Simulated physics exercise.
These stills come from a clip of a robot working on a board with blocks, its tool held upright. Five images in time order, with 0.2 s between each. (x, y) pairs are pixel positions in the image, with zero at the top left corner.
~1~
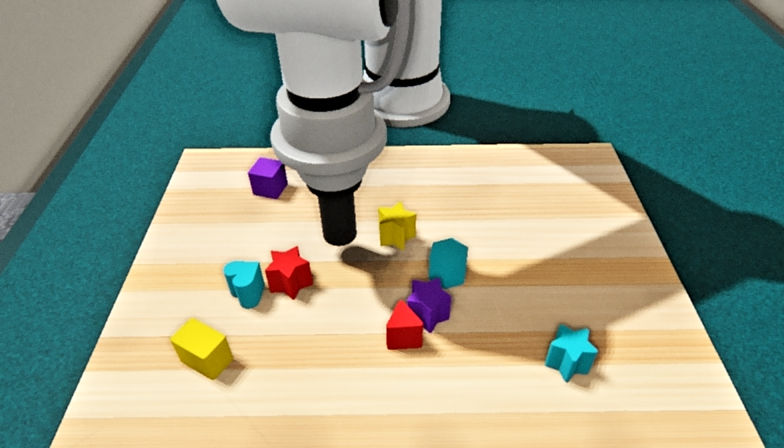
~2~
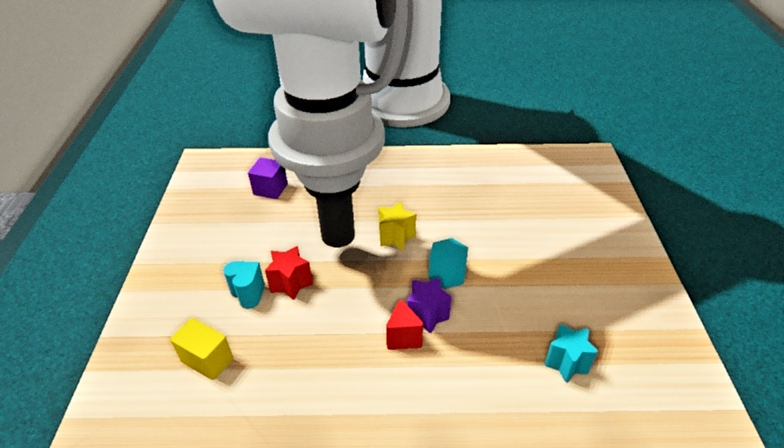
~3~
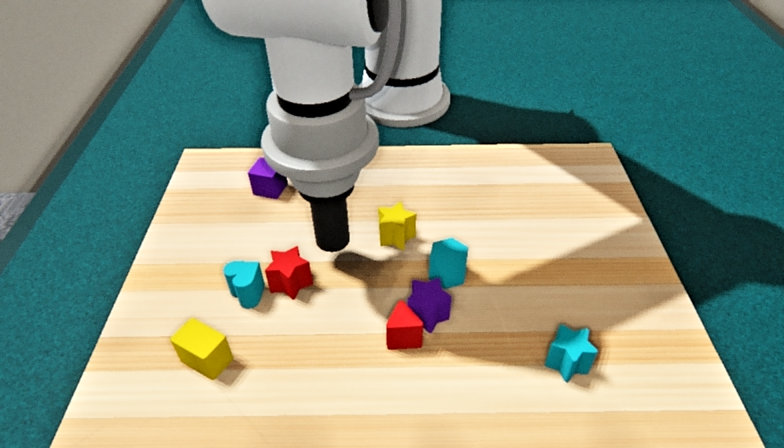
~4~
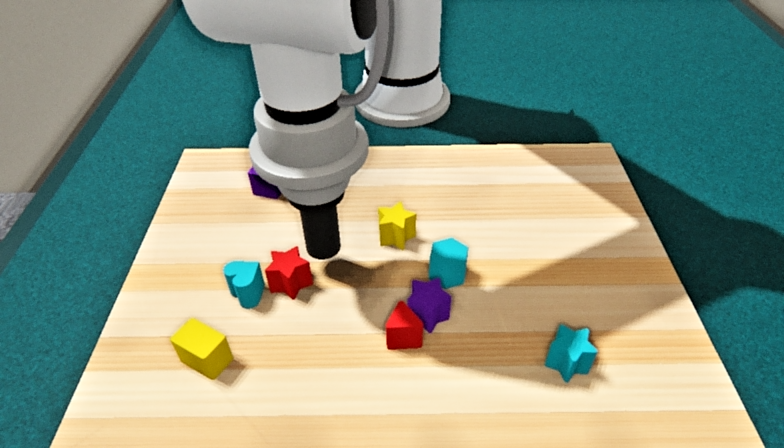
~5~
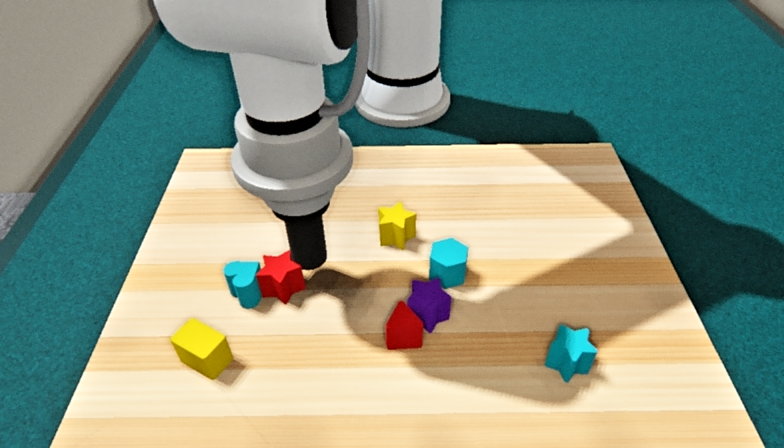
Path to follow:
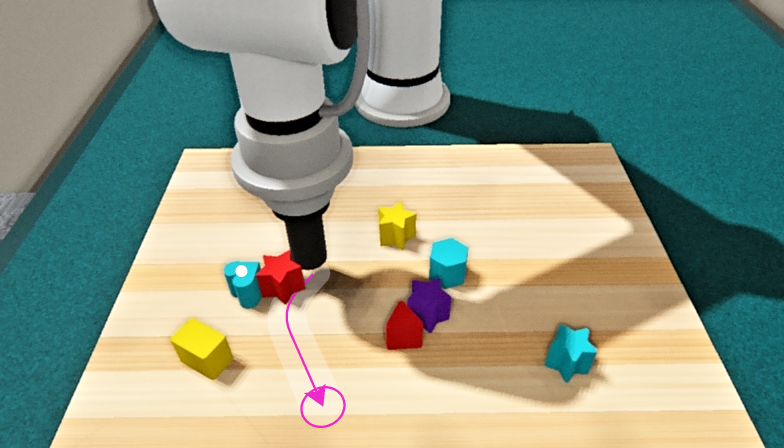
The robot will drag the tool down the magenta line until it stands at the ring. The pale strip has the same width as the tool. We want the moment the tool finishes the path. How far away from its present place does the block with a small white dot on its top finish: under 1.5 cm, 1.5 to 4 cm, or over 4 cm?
From 1.5 to 4 cm.
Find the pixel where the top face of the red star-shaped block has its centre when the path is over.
Answer: (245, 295).
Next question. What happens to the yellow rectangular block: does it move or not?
It keeps its position.
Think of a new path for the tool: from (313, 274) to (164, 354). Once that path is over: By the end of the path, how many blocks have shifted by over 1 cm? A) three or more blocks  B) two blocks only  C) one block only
Correct choice: A.
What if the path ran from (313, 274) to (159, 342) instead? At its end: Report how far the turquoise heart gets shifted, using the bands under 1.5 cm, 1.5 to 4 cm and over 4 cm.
Distance: Above 4 cm.
Path on the board, from (313, 274) through (287, 313) and (301, 357) to (323, 406); the dot is on the turquoise heart.
The first path, step by step. One third of the way, tool (283, 297); turquoise heart (216, 281), turned 45° clockwise; red star-shaped block (246, 293), turned 25° clockwise.
Two thirds of the way, tool (298, 342); turquoise heart (216, 281), turned 45° clockwise; red star-shaped block (245, 295), turned 35° clockwise.
At the end, tool (320, 391); yellow rectangular block in place; turquoise heart (216, 281), turned 45° clockwise; red star-shaped block (245, 295), turned 35° clockwise.
